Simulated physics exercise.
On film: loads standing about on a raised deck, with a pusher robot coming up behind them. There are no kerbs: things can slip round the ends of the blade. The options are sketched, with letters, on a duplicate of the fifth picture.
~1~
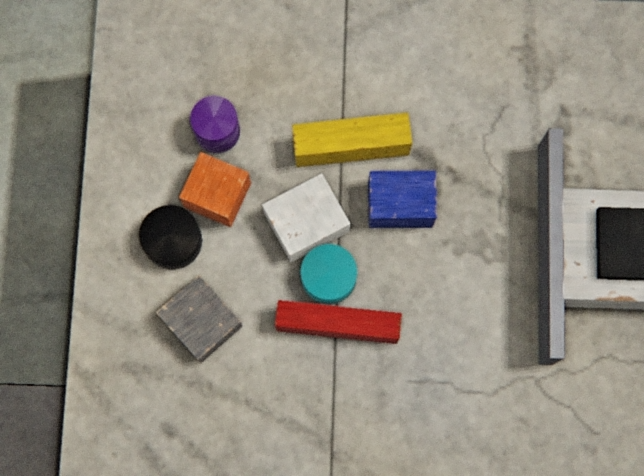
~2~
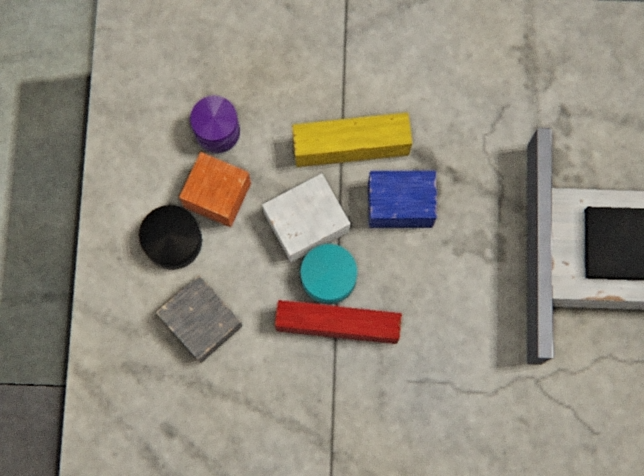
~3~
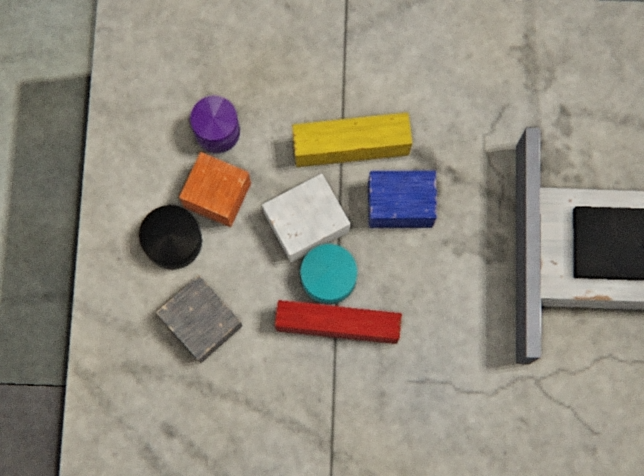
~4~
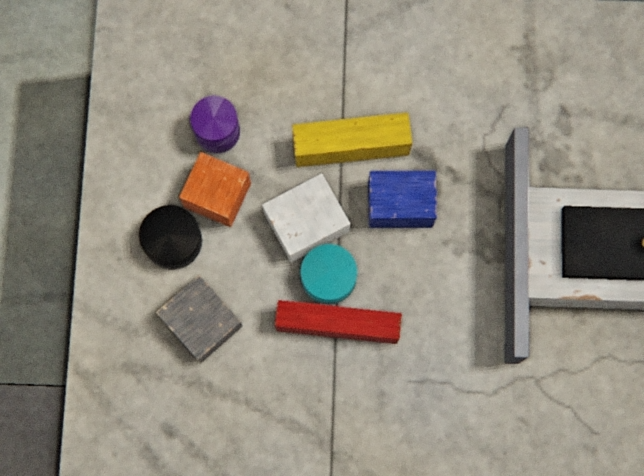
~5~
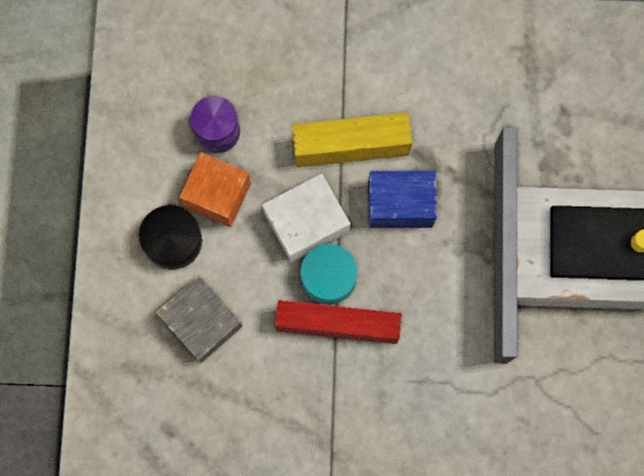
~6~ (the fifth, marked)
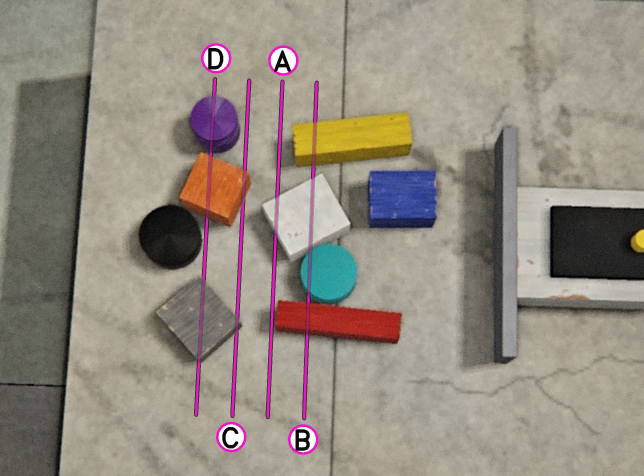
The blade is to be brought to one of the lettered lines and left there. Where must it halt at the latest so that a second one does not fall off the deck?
C.
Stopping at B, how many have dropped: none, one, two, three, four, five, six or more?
In all, none.
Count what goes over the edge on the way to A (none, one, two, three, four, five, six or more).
The count is none.
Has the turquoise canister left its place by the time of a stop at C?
Yes.
On the marked copy, A at (275, 244); B at (311, 245); C at (241, 243); D at (206, 242).
With C. Early on, robot (497, 239); yellow bar (346, 140); white crate (299, 219).
Further on, robot (400, 236); black canister (144, 245); grey crate (142, 315).
At the end, robot (328, 233); black canister (85, 251); grey crate (93, 321); none fallen.
As for the rest, A is within the limit but short; B is within the limit but short; D drops two.
